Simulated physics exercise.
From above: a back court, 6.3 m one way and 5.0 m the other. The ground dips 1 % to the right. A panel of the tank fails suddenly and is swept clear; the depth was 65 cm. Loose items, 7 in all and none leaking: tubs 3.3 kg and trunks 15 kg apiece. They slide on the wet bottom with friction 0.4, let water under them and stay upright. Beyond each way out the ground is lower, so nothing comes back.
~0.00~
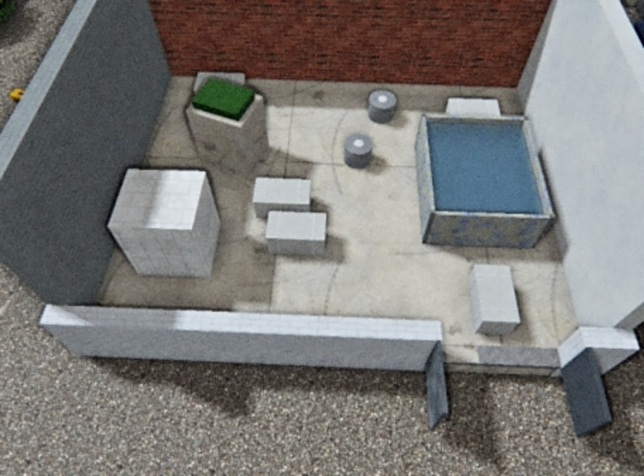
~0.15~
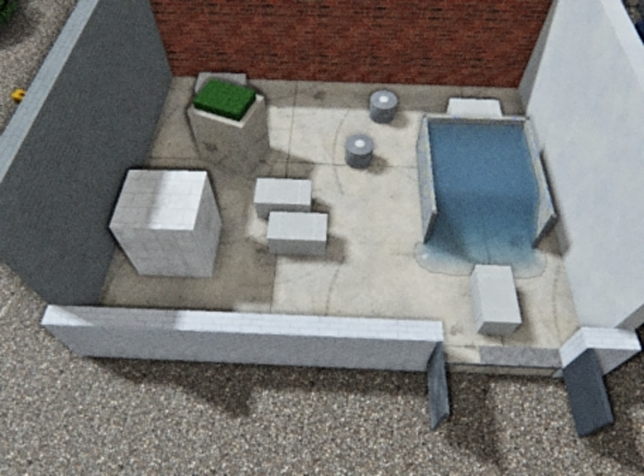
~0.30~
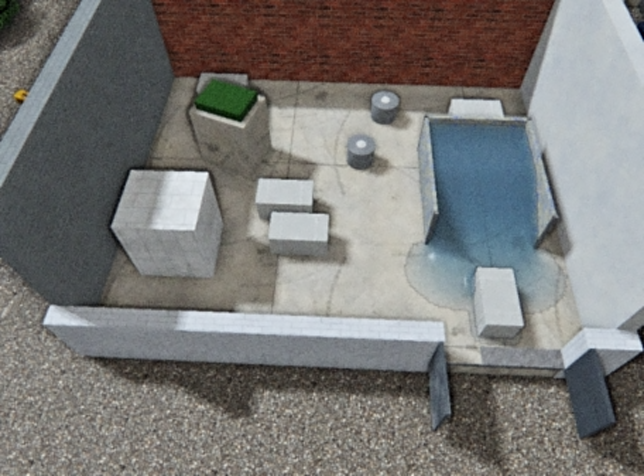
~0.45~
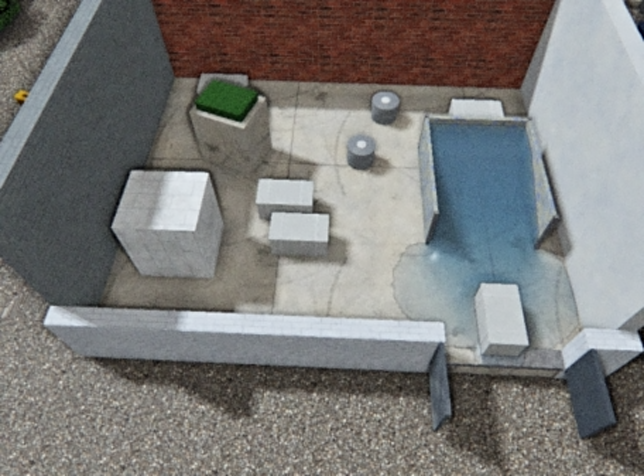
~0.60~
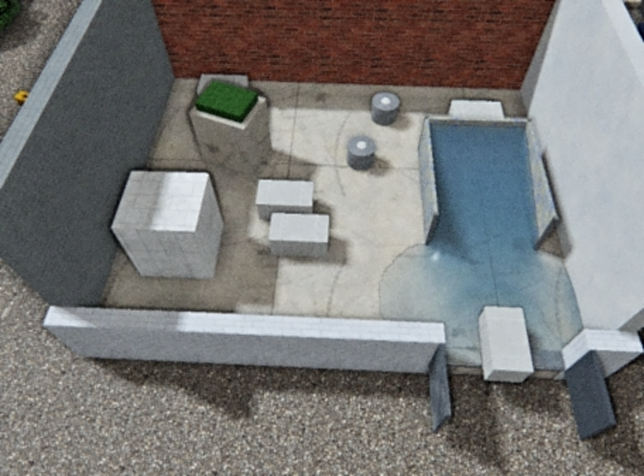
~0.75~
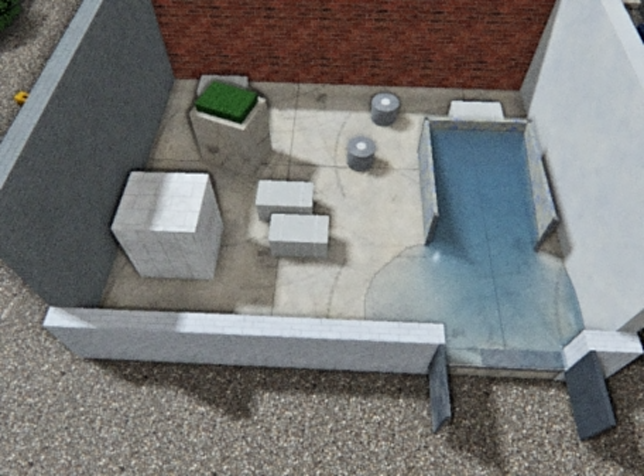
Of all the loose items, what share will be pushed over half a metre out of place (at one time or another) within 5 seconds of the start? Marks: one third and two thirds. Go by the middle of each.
Share: Less than a third.
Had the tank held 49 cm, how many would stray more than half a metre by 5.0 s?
In that case 1 of them.
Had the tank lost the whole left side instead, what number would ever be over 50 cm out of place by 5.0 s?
In that case 4 of them.
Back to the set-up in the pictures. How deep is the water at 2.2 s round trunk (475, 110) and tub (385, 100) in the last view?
Roughly 0 and 0 cm.
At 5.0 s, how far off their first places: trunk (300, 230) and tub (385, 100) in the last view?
In that order: 0 cm, 0 cm.
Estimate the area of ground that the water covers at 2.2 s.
Roughly 10.0 m2.
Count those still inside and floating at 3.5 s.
At that moment 0.
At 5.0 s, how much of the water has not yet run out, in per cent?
About 38 per cent.
After 1.1 s 1 of 7 are over 50 cm from their spots; 0 afloat.
After 2.2 s 1 of 7 are over 50 cm from their spots; 0 afloat.
After 3.5 s 1 of 7 are over 50 cm from their spots; 0 afloat.
After 5.0 s 1 of 7 are over 50 cm from their spots, and 1 have been at some point; 0 afloat.
